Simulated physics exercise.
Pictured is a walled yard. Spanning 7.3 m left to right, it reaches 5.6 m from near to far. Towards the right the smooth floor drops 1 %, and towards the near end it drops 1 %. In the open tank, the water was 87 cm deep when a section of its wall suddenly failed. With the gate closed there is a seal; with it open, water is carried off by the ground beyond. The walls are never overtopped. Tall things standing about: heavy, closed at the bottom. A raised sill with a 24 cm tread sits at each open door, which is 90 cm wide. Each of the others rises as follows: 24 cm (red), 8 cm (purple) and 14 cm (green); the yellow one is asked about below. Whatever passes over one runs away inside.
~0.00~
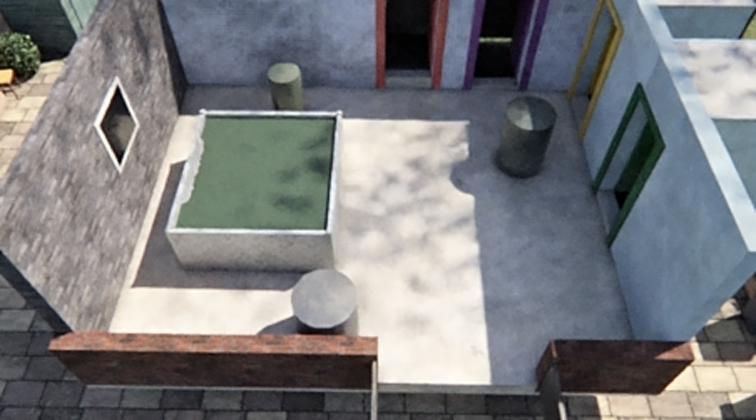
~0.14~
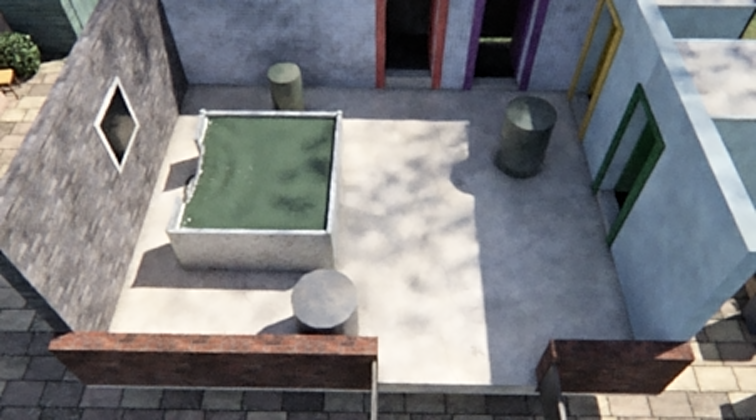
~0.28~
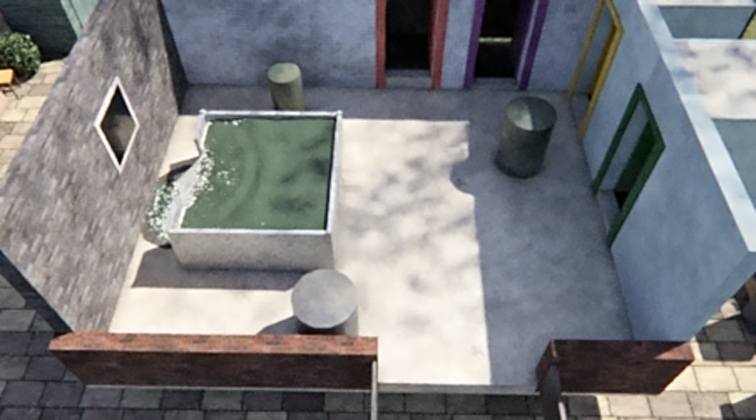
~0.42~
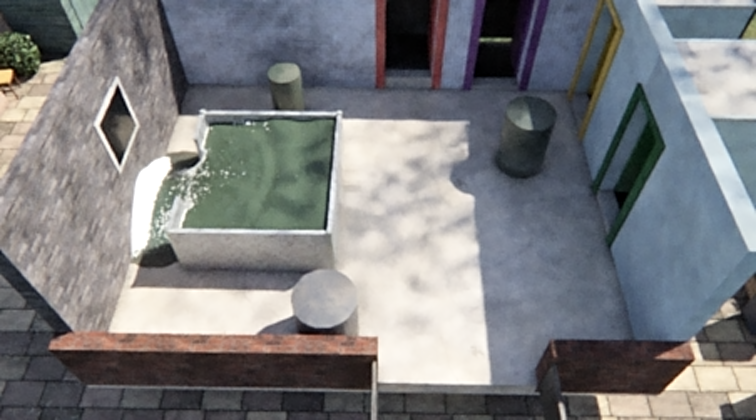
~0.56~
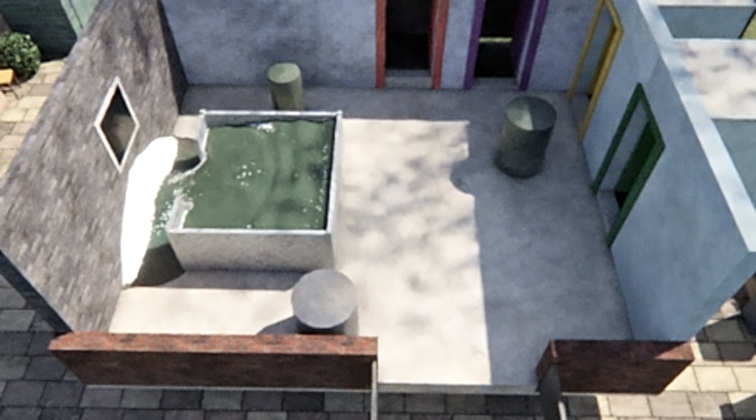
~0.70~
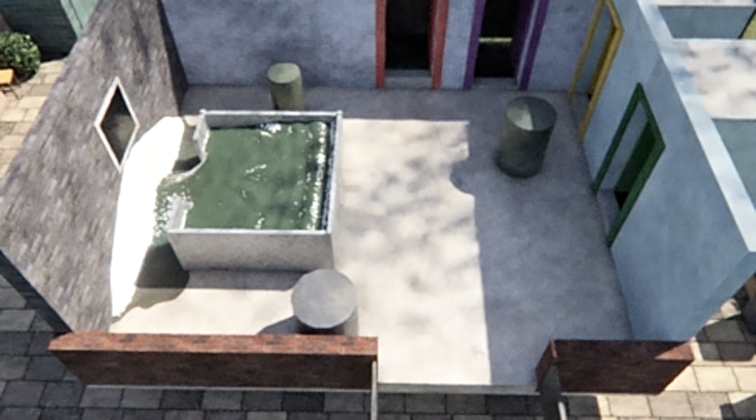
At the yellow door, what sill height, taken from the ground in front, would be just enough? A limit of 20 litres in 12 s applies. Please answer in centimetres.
13 cm.
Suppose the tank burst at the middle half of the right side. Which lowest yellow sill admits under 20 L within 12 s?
Then the minimum is about 16 cm.
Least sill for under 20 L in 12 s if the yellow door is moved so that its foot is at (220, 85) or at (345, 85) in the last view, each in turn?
Minimums: About 34 cm and 7.5 cm.
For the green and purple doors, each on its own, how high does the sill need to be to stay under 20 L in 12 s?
Close to 11.0 cm (green) and close to 6.0 cm (purple).
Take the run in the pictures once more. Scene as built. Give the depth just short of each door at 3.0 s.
Lab note, cm: Red 6; purple 2; yellow 0; green 0.
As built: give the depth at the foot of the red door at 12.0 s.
About 2.5 cm.
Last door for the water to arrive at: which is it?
Green.
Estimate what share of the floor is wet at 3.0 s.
50 %.
After 1.4 s water covers 20 % of the floor, deepest (67 cm) near (160, 210); it has not reached the yellow door.
After 3.0 s water covers 50 % of the floor, deepest (44 cm) near (288, 363); it has not reached the yellow door.
After 12.0 s water covers 100 % of the floor, deepest (19 cm) near (288, 363); 12 cm at the yellow door, 0 litres in over its 21 cm sill.
At the yellow door as built, the water arrived by 3.7 s and peaked near 21 cm at 4.0 s.
Run again over the same 12 s with other heights there, 30 litres in over 12 cm, 13 litres over 14 cm. The limit of 20 litres is kept from about 13 cm up.
